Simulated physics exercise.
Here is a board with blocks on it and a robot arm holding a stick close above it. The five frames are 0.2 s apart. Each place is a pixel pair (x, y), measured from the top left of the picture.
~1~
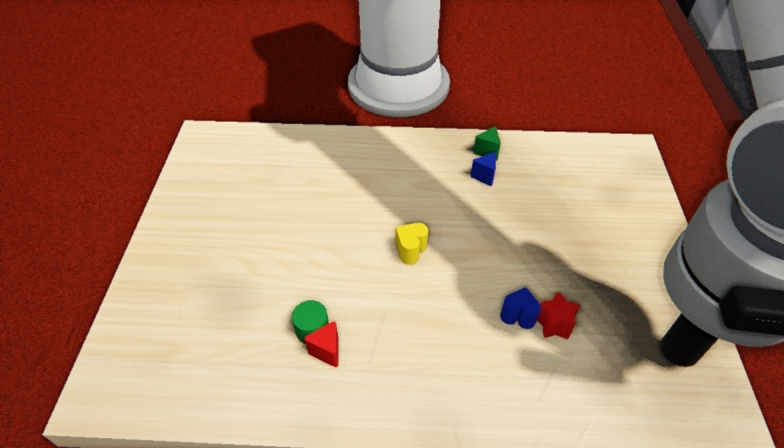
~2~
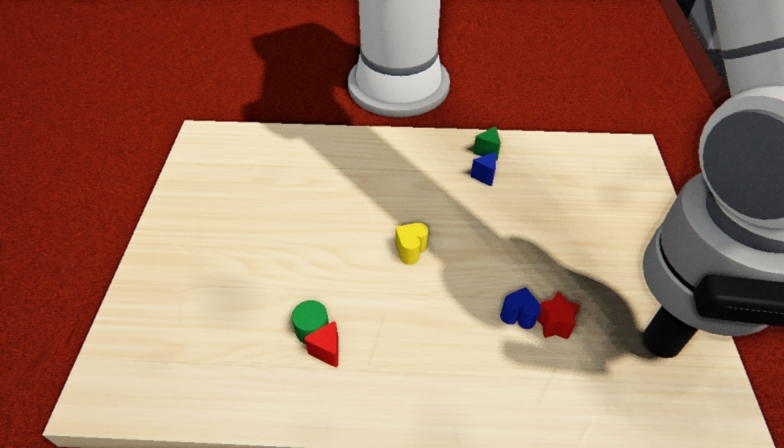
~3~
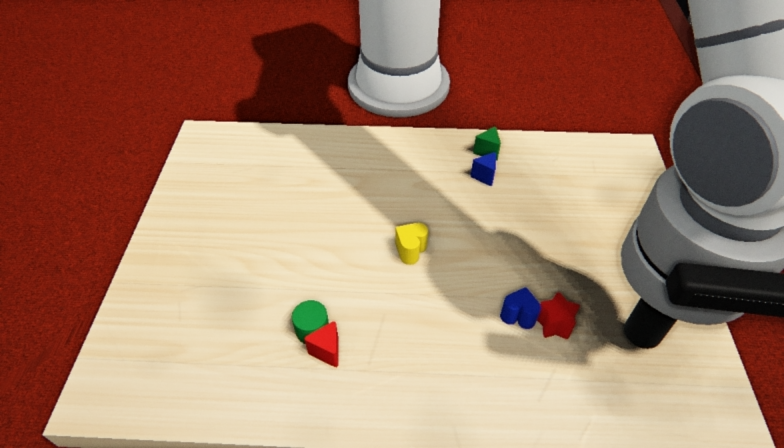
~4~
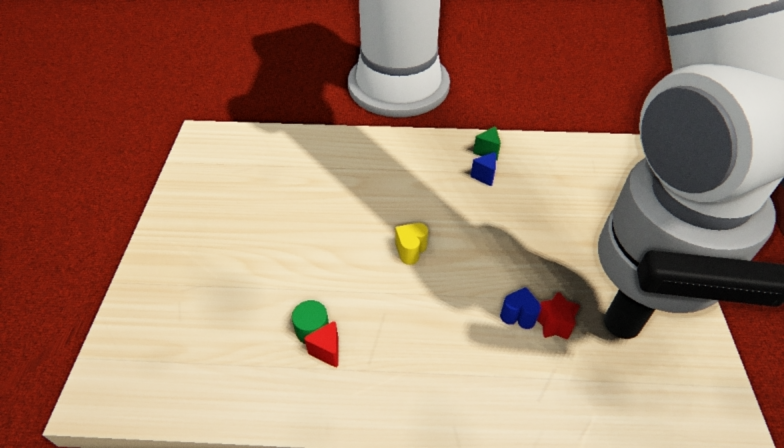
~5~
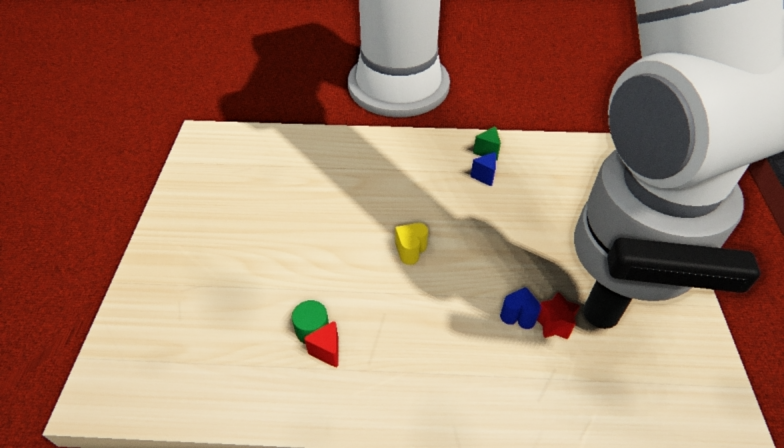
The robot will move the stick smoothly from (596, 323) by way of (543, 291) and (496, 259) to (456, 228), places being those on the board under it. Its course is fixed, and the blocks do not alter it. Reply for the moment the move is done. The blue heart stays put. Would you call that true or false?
It is false.
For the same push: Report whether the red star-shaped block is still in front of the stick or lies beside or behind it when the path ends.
I believe the red star-shaped block loses its place ahead of the stick and slips off.
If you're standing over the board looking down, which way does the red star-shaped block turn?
It rotates counterclockwise.
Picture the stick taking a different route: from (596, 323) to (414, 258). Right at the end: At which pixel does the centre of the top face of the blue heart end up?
I'd say the blue heart ends with its top centre at (487, 315).
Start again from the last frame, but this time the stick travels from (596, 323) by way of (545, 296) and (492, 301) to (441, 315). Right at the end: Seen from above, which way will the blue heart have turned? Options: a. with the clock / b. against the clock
a - with the clock.
The first path, step by step. One third of the way, stick at (545, 281); blue heart at (511, 305), turned 20° clockwise; red star-shaped block at (542, 302), turned 75° anticlockwise.
Two thirds of the way, stick at (498, 249); blue heart at (511, 305), turned 20° clockwise; red star-shaped block at (542, 302), turned 75° anticlockwise.
At the end, stick at (457, 218); yellow heart unmoved; blue heart at (511, 305), turned 20° clockwise; red star-shaped block at (542, 302), turned 75° anticlockwise.
